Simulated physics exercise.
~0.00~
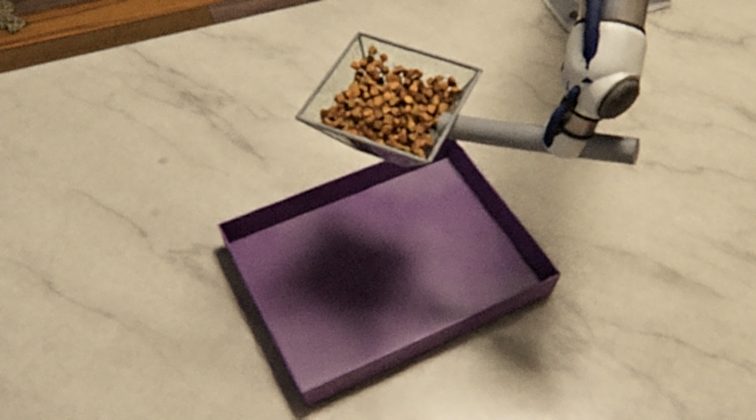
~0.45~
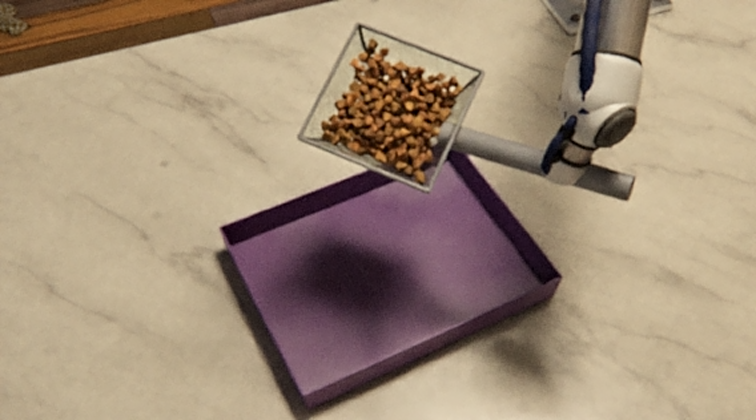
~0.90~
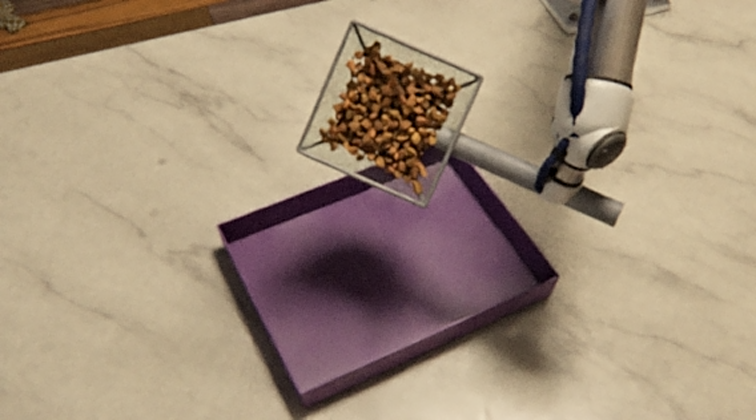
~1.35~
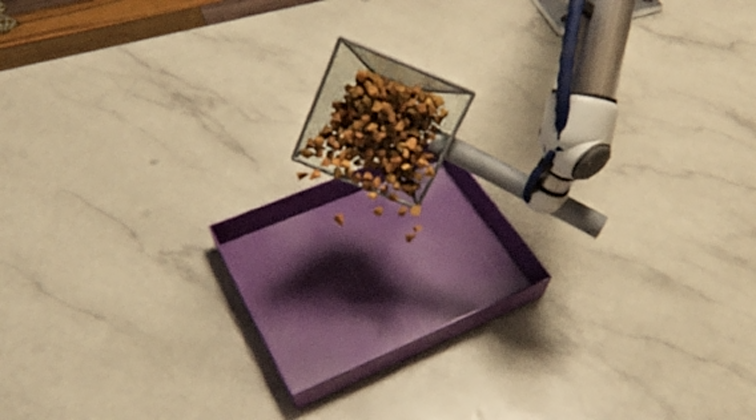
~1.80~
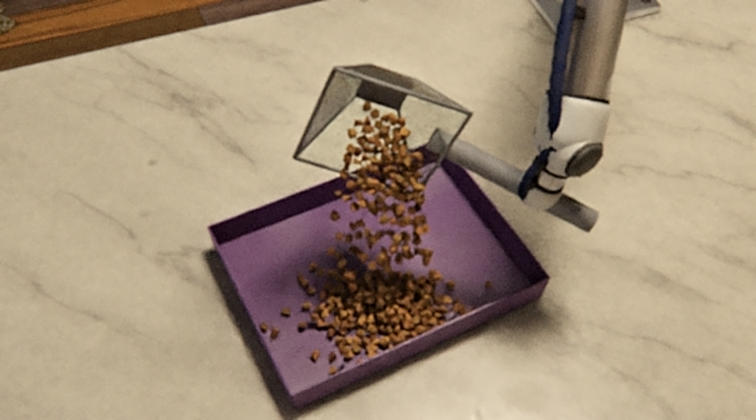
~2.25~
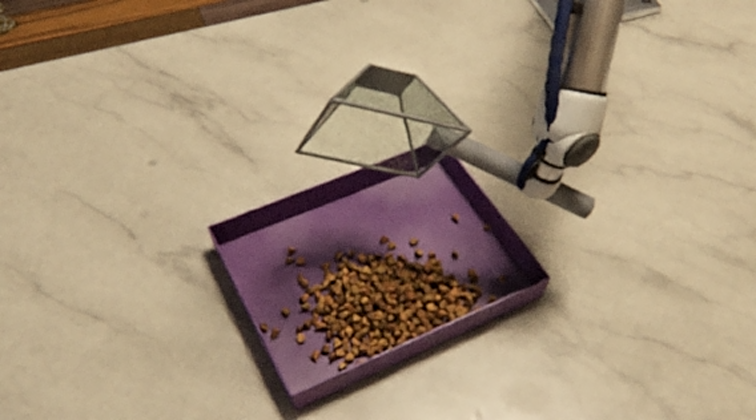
We see a robotic arm holding a clear, flared scoop of small brown pieces above a purple tray on a marble surface. The scoop steadily tips until the pieces spill down, leaving it empty and upturned over a loose pile spread across the tray.
